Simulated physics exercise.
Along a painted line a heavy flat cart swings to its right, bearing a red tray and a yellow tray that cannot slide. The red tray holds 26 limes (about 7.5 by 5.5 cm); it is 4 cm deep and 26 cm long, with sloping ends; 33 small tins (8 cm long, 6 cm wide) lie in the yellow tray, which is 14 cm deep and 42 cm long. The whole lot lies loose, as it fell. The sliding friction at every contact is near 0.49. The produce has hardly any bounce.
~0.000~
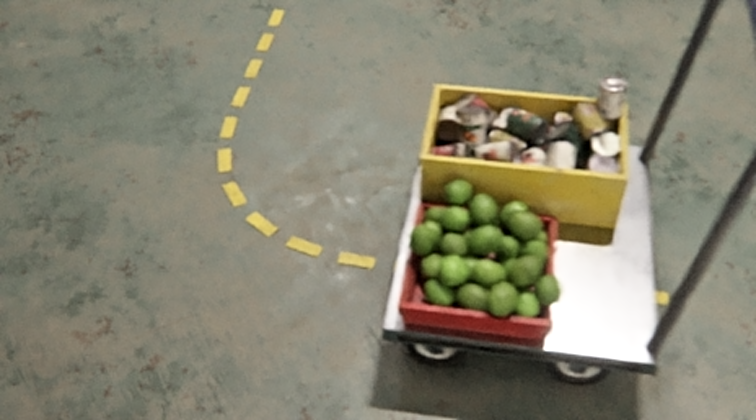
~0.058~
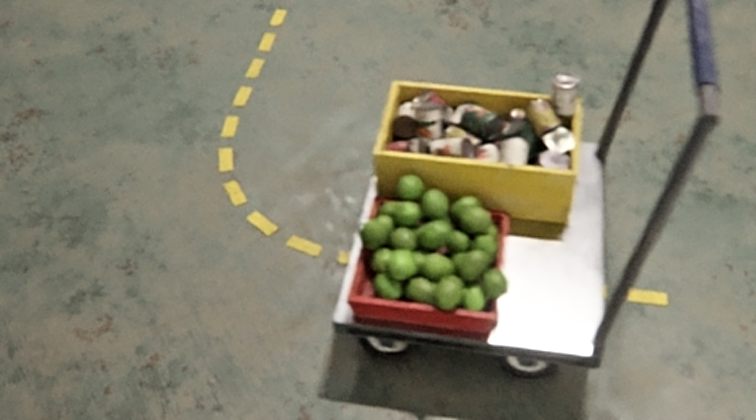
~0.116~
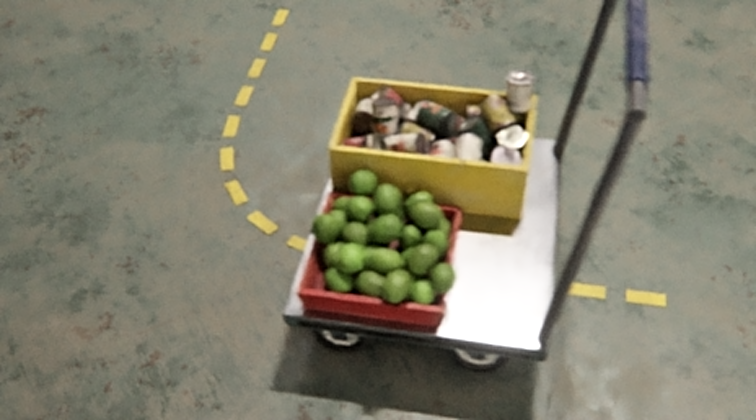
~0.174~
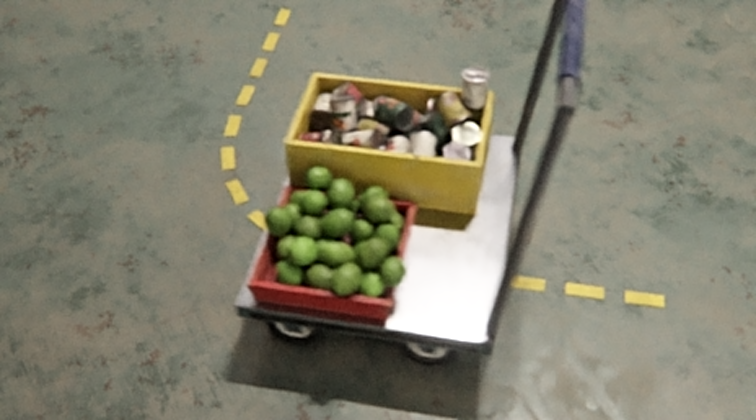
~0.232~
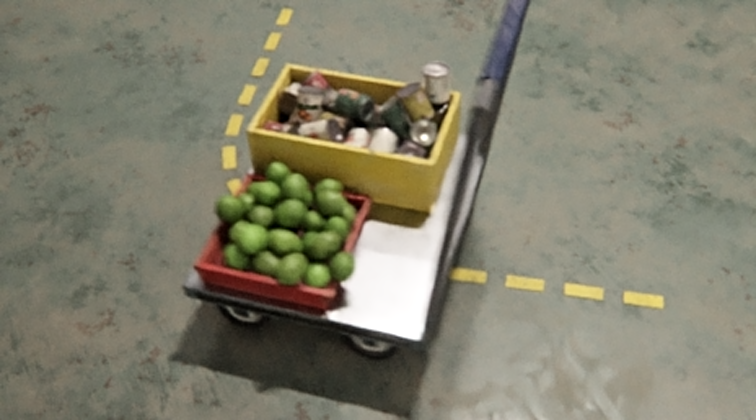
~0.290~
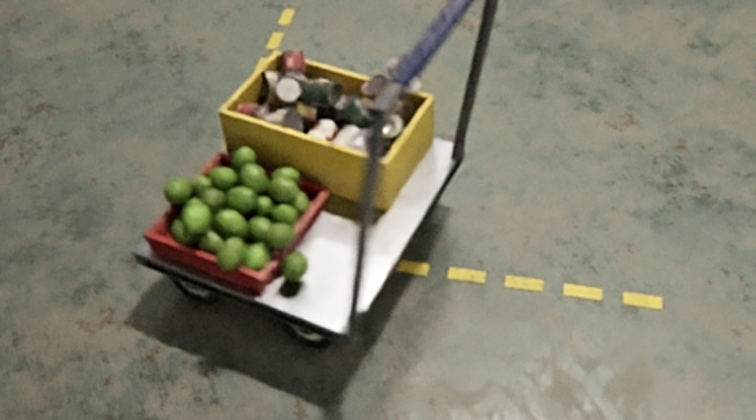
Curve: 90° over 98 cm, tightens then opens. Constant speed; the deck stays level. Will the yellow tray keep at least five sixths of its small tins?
Yes, fewer than a sixth of them go.
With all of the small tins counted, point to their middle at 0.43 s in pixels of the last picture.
Centre: About (274, 92) px.
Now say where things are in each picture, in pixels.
In the first frame (places track the rim corner closest to us here), yellow tray (622, 177); red tray (546, 322); heading changed by 0°, 0 cm rolled; all still inside.
The second frame shows yellow tray (572, 173); red tray (492, 316); heading changed by 0°, 10 cm rolled.
The third frame shows yellow tray (523, 168); red tray (439, 309); heading changed by 0°, 21 cm rolled.
The fourth frame shows yellow tray (475, 164); red tray (386, 302); heading changed by 0°, 31 cm rolled.
The fifth frame shows yellow tray (429, 162); red tray (325, 293); heading changed by 5°, 41 cm rolled; 1 out, the lowest lime at (343, 267).
The sixth frame shows yellow tray (383, 161); red tray (259, 275); heading changed by 14°, 52 cm rolled; 1 out, the lowest lime at (296, 266).
After 0.43 s, the red tray is down by 5 of 26 and the yellow tray has all 33.
After 0.54 s, the red tray is down by 6 of 26 and the yellow tray is down by 1 of 33.
After 0.70 s, the red tray is down by 8 of 26 and the yellow tray is down by 2 of 33.
When it is over (at 1.15 s), the red tray is down by 9 of 26 and the yellow tray is down by 2 of 33. Asked share, 2 of 33, 6 per cent.
